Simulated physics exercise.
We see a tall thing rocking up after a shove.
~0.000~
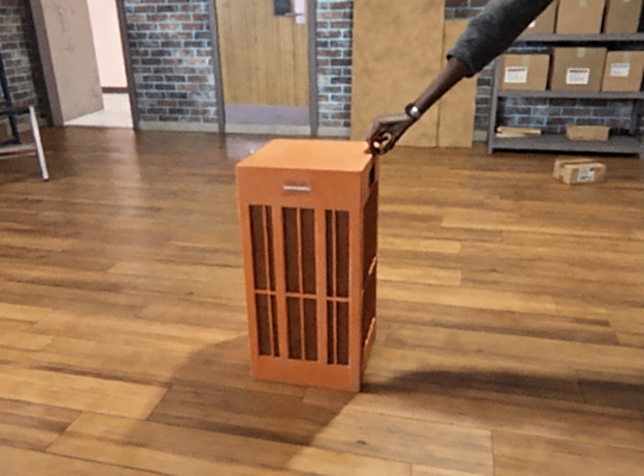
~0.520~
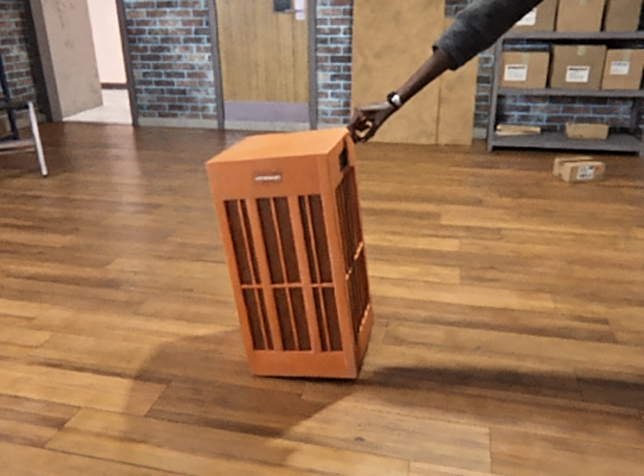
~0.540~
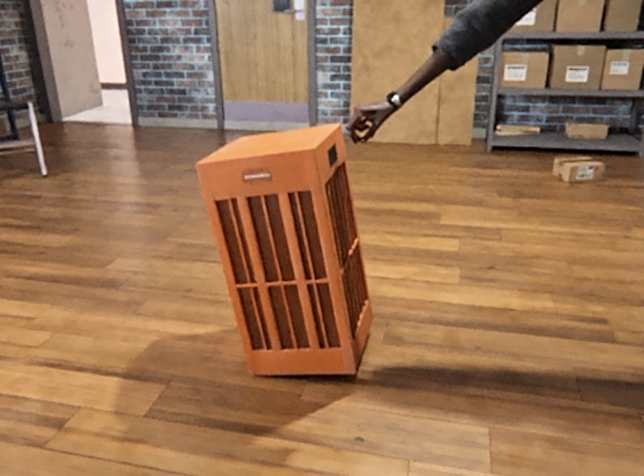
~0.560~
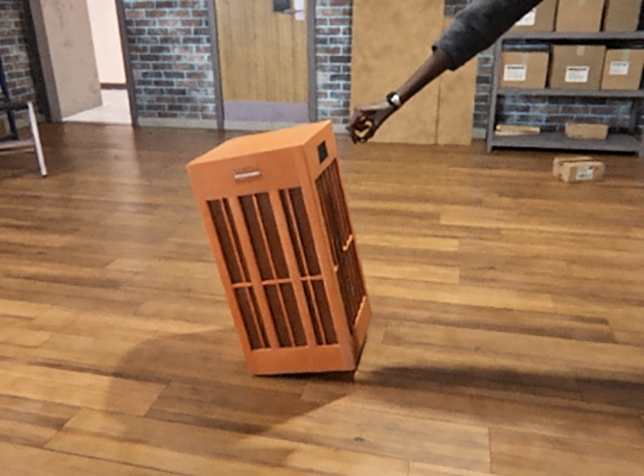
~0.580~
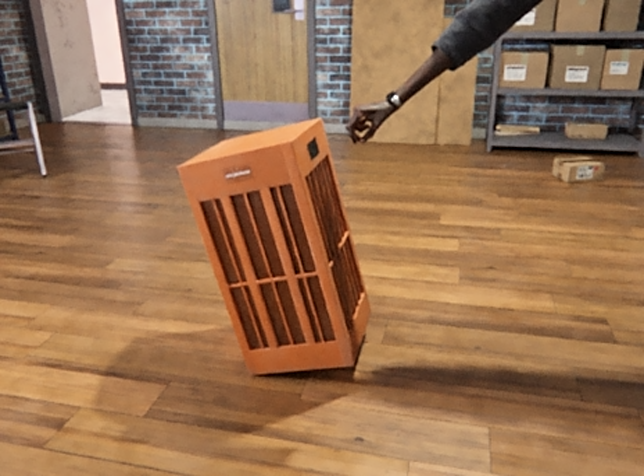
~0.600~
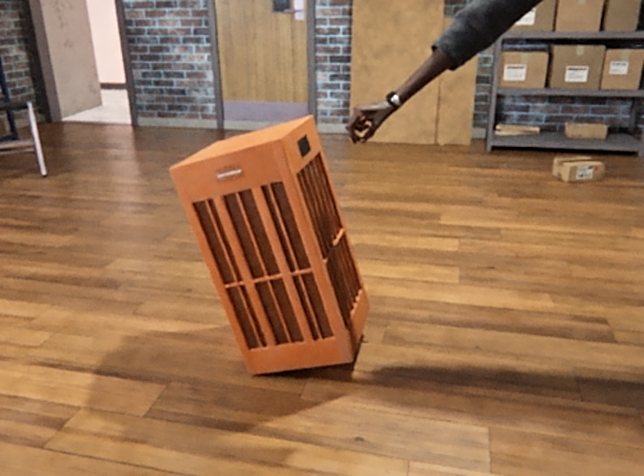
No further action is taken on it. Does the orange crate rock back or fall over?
It turns over.
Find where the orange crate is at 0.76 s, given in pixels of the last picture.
(249, 242).
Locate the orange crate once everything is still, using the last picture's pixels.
Looks like it settles somewhere around (168, 292).
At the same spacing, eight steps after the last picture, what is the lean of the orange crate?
It would be leaning close to 35° by then.
By 0.76 s, orange crate 33° off upright near (249, 242).
By 0.94 s, orange crate 54° off upright near (209, 251).
By 1.04 s, orange crate 73° off upright near (184, 268).
When it is over (1.6 s), the orange crate goes down on its side, near (168, 292).
